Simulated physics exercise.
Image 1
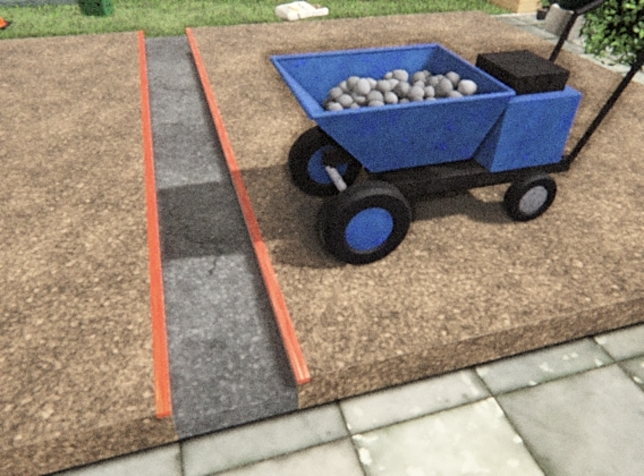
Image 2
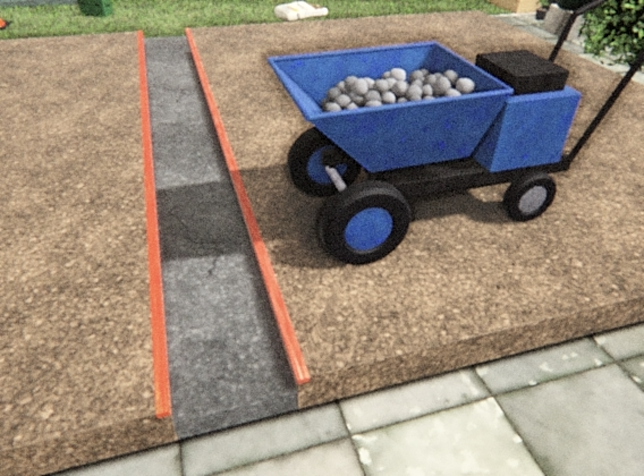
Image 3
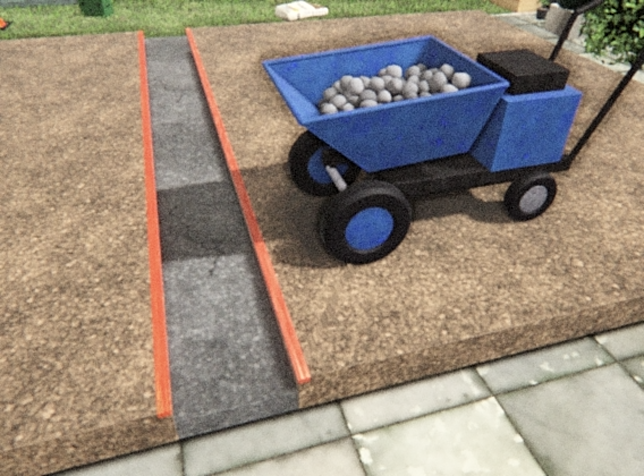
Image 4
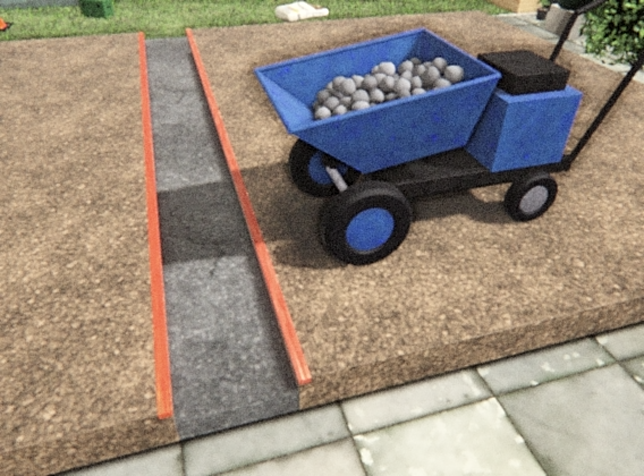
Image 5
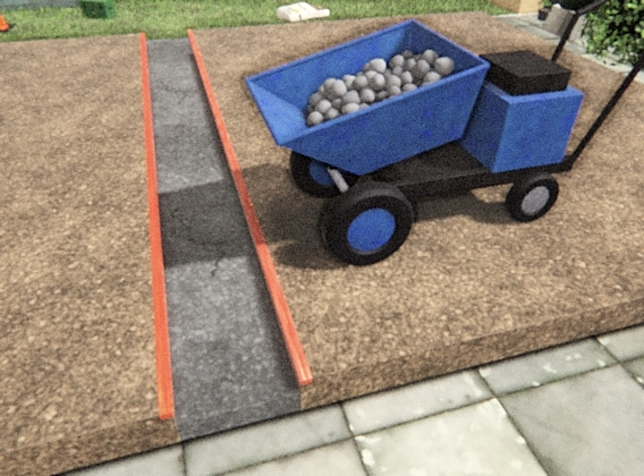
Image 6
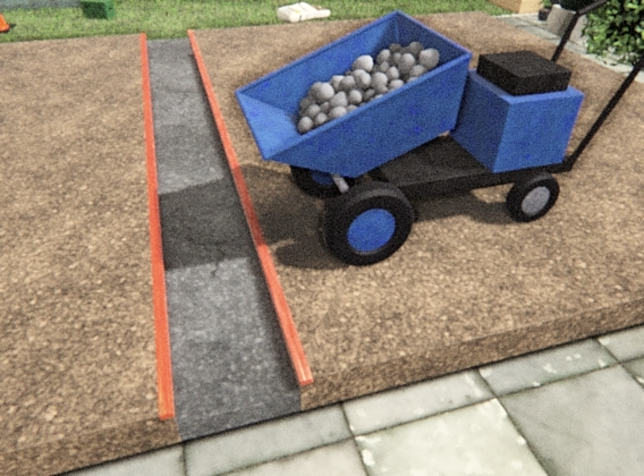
A blue barrow's skip full of round grey cobbles tilts gradually leftward beside a boarded trench.
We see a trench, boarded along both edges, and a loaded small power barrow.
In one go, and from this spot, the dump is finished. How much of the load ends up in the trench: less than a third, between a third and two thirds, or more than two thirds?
Way I see it, the trench ends up with a third up to two-thirds of the load.
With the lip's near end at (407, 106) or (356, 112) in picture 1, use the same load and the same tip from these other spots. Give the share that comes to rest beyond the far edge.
Try 1 about 0 %, try 2 about 0 %.
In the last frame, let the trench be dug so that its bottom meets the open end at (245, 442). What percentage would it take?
Around 100 percent.
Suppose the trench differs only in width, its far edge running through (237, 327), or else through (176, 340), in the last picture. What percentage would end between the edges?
The first try lands around 0 %, the second around 50 %.
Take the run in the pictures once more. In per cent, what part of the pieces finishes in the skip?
Result: Close to 30 per cent.
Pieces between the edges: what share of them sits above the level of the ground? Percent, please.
35 %.
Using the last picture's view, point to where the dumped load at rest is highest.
Near (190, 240).
Soon after the last picture, skip tipped steeply; all in the skip.
A little later, skip tipped right over; about half in the skip; about half in or heaped over the trench; a stray few beyond it.
Later still, skip tipped right over; about a third in the skip; about half in or heaped over the trench; a small part beyond it.
At rest, skip tipped right over; about a third in the skip; about half in or heaped over the trench; a small part beyond it.
